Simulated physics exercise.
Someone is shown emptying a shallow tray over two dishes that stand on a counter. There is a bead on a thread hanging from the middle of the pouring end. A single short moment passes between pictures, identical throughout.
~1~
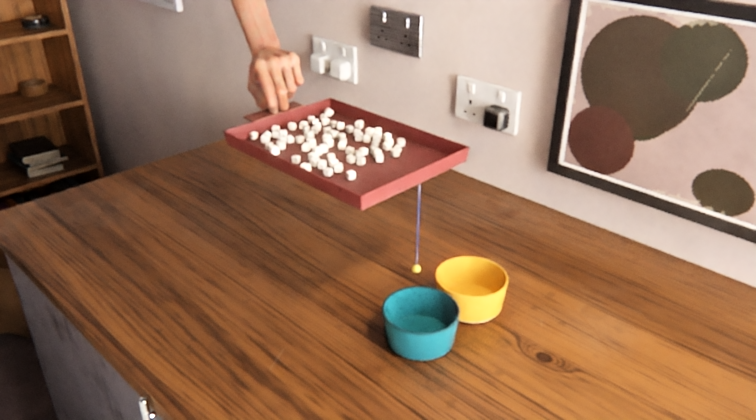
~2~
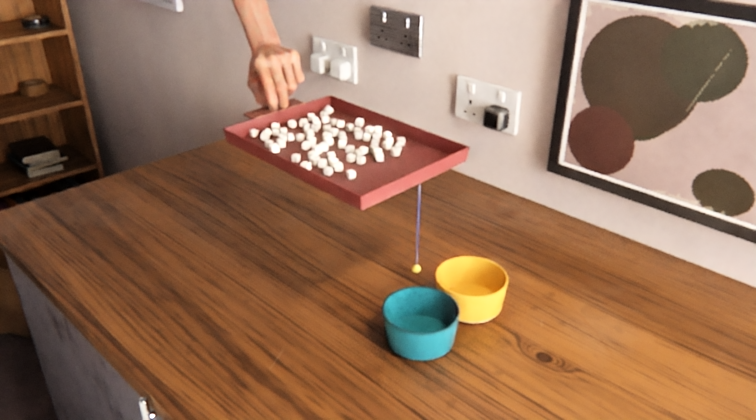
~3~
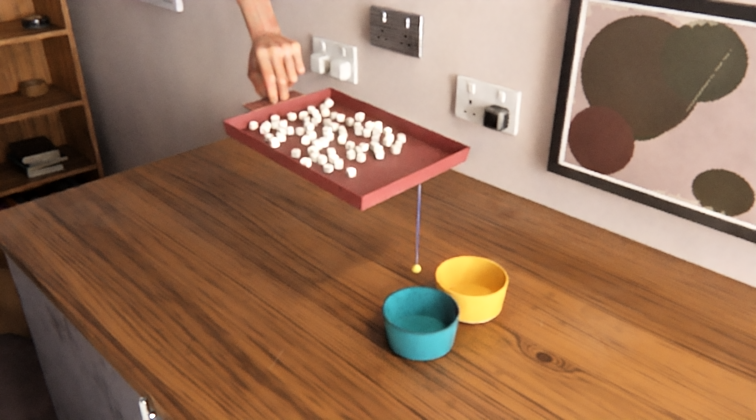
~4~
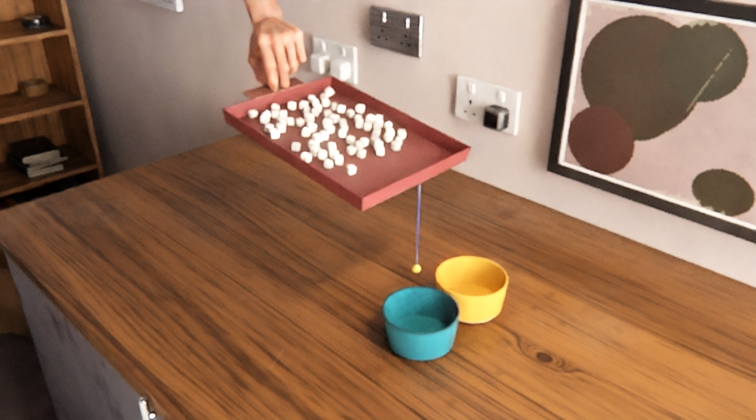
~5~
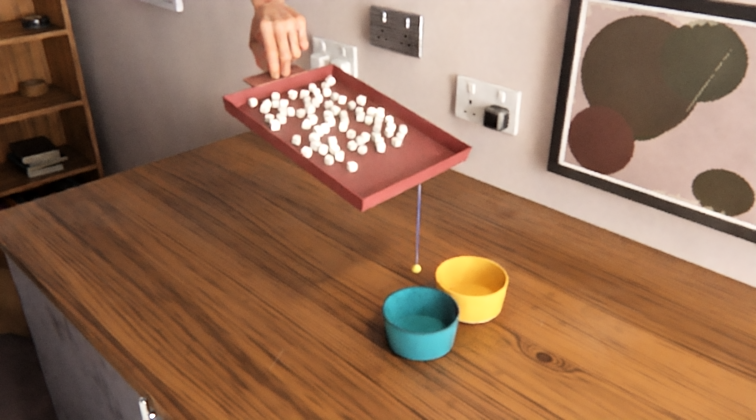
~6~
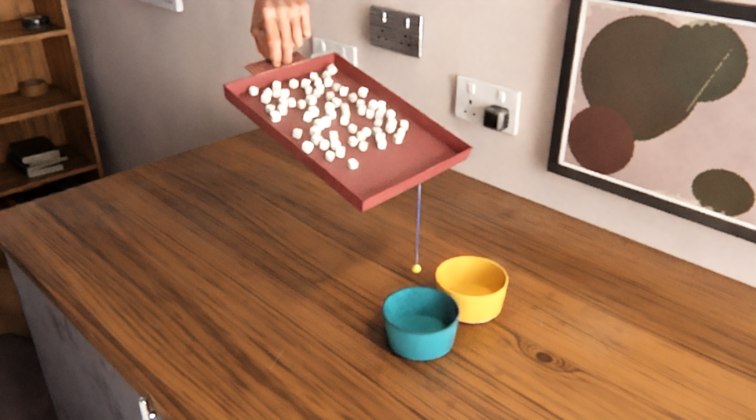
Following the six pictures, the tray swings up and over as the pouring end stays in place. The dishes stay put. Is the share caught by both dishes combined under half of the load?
No, it is above half.
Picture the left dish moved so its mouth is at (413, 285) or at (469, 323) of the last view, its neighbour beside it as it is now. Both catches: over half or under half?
Taking the tries in order: A minor share, followed by a minor share.
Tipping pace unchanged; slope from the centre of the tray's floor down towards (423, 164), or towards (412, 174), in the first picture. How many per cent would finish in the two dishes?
40 % and 80 %.
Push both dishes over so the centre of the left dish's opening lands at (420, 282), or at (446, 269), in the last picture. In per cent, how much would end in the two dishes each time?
Roughly 10 per cent, then roughly 10 per cent.
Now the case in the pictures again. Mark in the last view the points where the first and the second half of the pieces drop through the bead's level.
(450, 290) first, (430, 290) later.
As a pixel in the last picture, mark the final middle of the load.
Roughly at (433, 332), give or take.
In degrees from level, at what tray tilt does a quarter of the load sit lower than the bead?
About 115°.
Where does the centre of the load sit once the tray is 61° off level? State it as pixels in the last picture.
The load's middle is around (407, 170).
Just after the last frame, tray tipped steeply; almost all on the tray; just a few in the air.
A moment on, tray tipped right over; almost all on the tray; just a few outside both; just a few in the air.
Further on, tray tipped past a quarter turn; roughly half in the left dish; roughly a quarter in the right dish; roughly a quarter outside both.
When it is over, tray tipped past a quarter turn; roughly half in the left dish; roughly a quarter in the right dish; roughly a quarter outside both.
